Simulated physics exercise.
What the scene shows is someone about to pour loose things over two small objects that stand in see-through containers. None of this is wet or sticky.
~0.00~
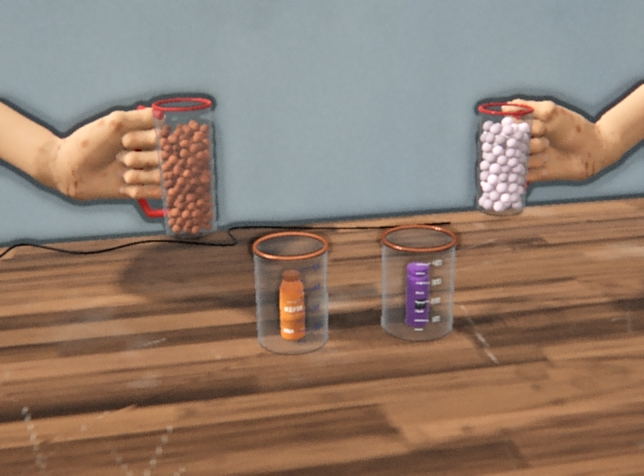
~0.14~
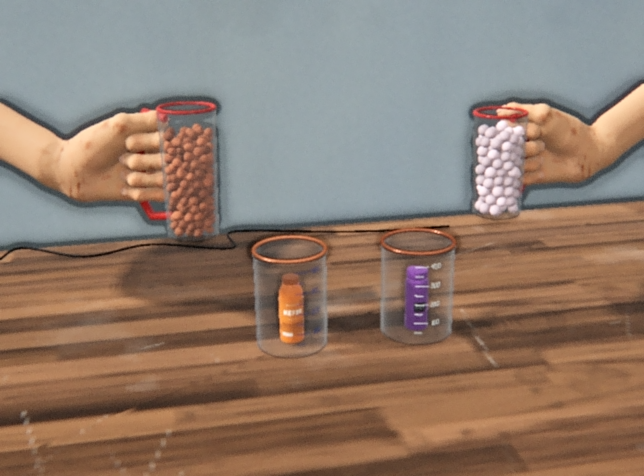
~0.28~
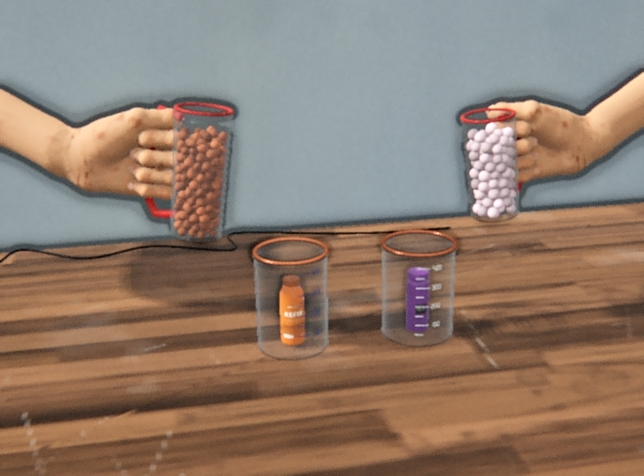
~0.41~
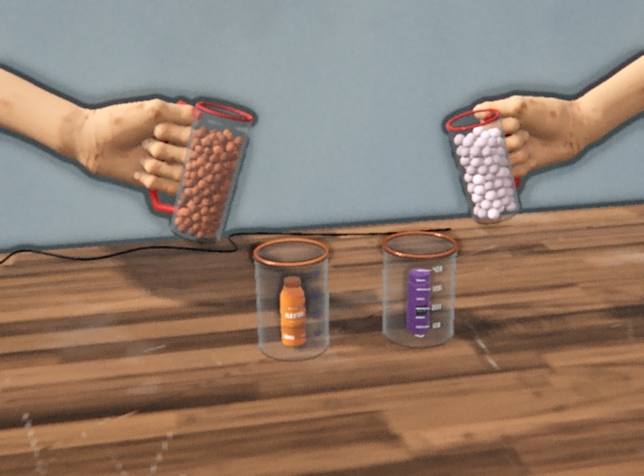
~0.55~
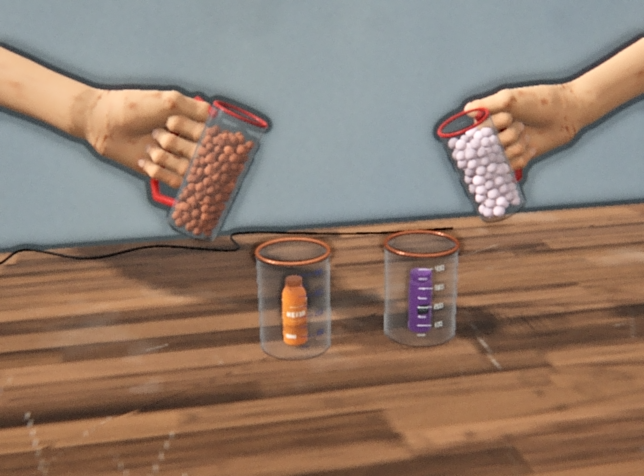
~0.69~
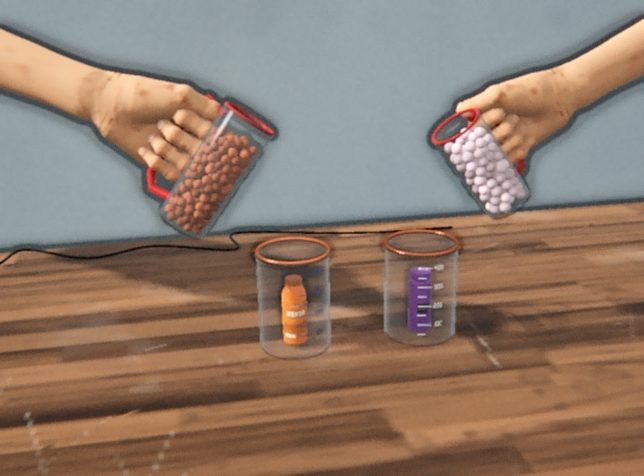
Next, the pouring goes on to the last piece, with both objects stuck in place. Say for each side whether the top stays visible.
Left: Stays visible. Right: Stays visible.
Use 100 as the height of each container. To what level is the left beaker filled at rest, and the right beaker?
Roughly 60 % for the left and 50 % for the right.
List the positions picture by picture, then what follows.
Small bottle in the left beaker near (292, 304), reaching well over half way up; left cup near (187, 169), nearly full of clay pellets; small canister in the right beaker near (418, 294), reaching well over half way up; right cup near (503, 160), nearly full of sugar pearls, in the first picture.
Left cup near (190, 172), upright; right cup near (499, 163), upright, in the second picture.
Left cup near (200, 174), tipped 7°; right cup near (492, 166), tipped 7°, in the third picture.
Left cup near (210, 174), tipped 17°; right cup near (485, 167), tipped 17°, in the fourth picture.
Left cup near (215, 173), tipped 26°; right cup near (483, 167), tipped 26°, in the fifth picture.
Small bottle in the left beaker near (294, 309); left cup near (215, 172), tipped 36°; small canister in the right beaker near (420, 299); right cup near (483, 166), tipped 36°, in the sixth picture.
After 1.32 s, left beaker empty, all of its cupful still in the cup; right beaker empty, all of its cupful still in the cup.
After 1.88 s, left beaker nearly empty, the bulk of its cupful still in the cup; right beaker a quarter full, near half of its cupful still in the cup.
After 2.35 s, left beaker half full, none of its cupful still in the cup; right beaker a third full, none of its cupful still in the cup.
In the end (2.8 s), left beaker two thirds full (surface near (294, 287)), nothing beside it; right beaker half full (surface near (420, 286)), nothing beside it; the left thing is still showing; the right thing is still showing.
